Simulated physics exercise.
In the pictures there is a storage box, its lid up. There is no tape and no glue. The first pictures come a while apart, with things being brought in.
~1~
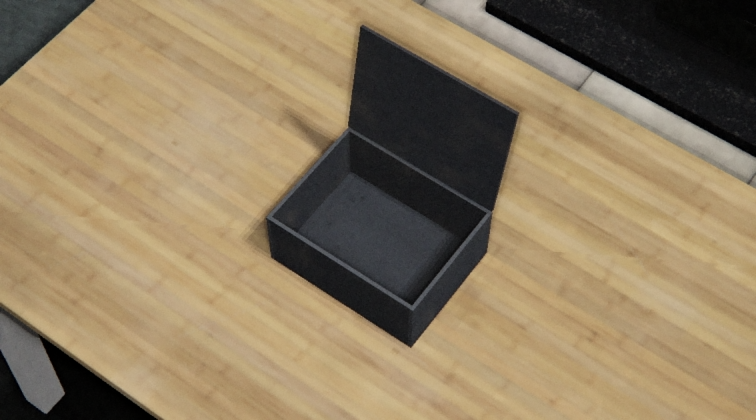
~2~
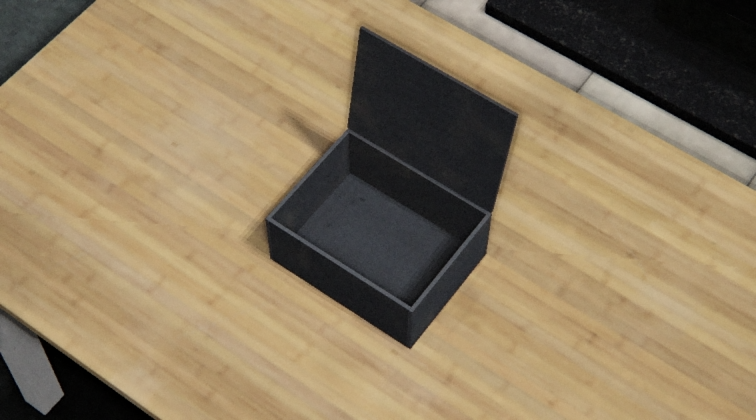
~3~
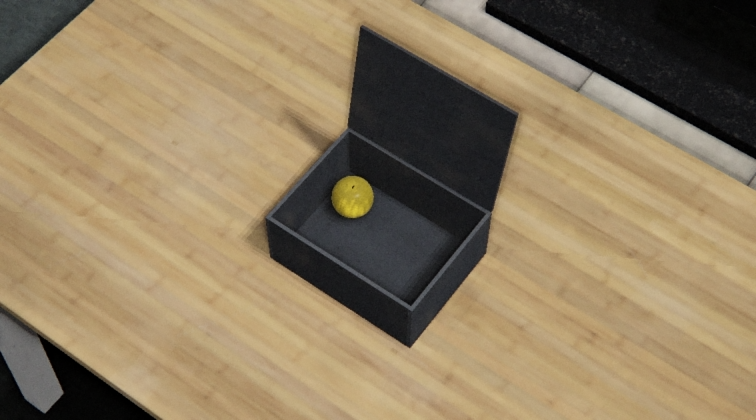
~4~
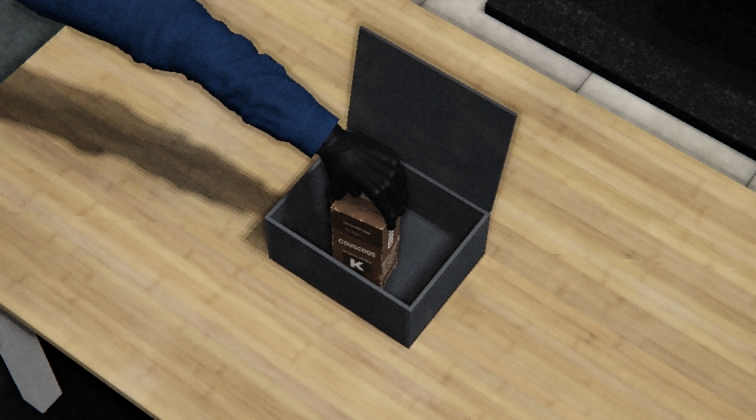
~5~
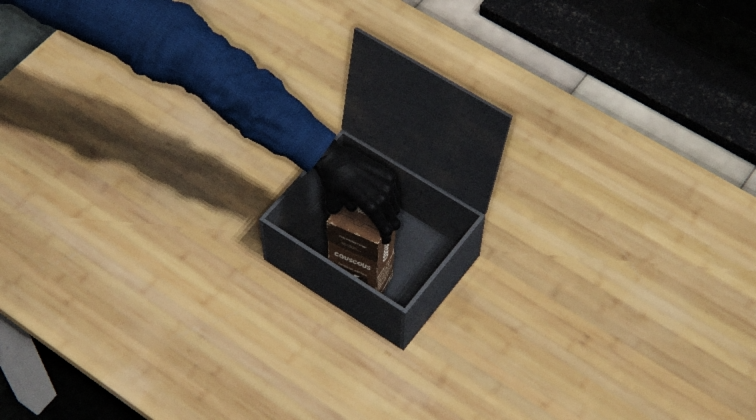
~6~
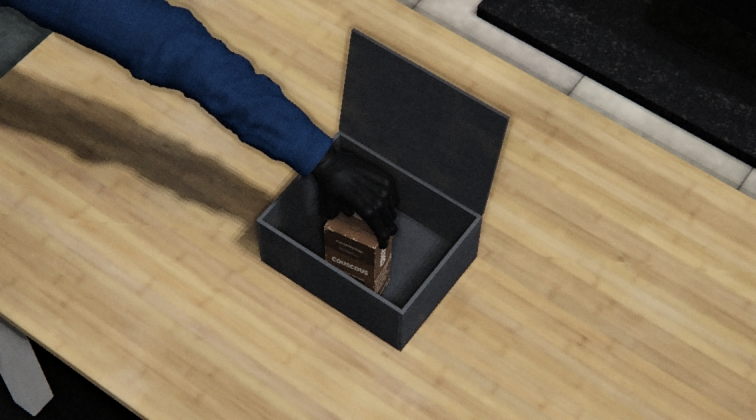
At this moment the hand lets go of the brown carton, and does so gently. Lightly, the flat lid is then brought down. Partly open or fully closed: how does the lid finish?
Partly open.
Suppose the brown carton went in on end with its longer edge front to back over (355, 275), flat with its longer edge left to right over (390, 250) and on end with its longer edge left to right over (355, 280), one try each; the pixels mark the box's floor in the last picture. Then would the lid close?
Going in order, the lid is left partly open, then comes down all the way, then is left partly open.
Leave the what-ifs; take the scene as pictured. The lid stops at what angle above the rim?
It stays some 30° above the rim.
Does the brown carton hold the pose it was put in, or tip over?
By the end it has kept its angle.
Then, 1.30 s later than the last frame, lid 80° above the rim.
Then, 1.60 s later than the last frame, lid 53° above the rim.
When it is over, lid 30° above the rim; both as before. End places, in pixels of the last picture, brown carton near (359, 254).
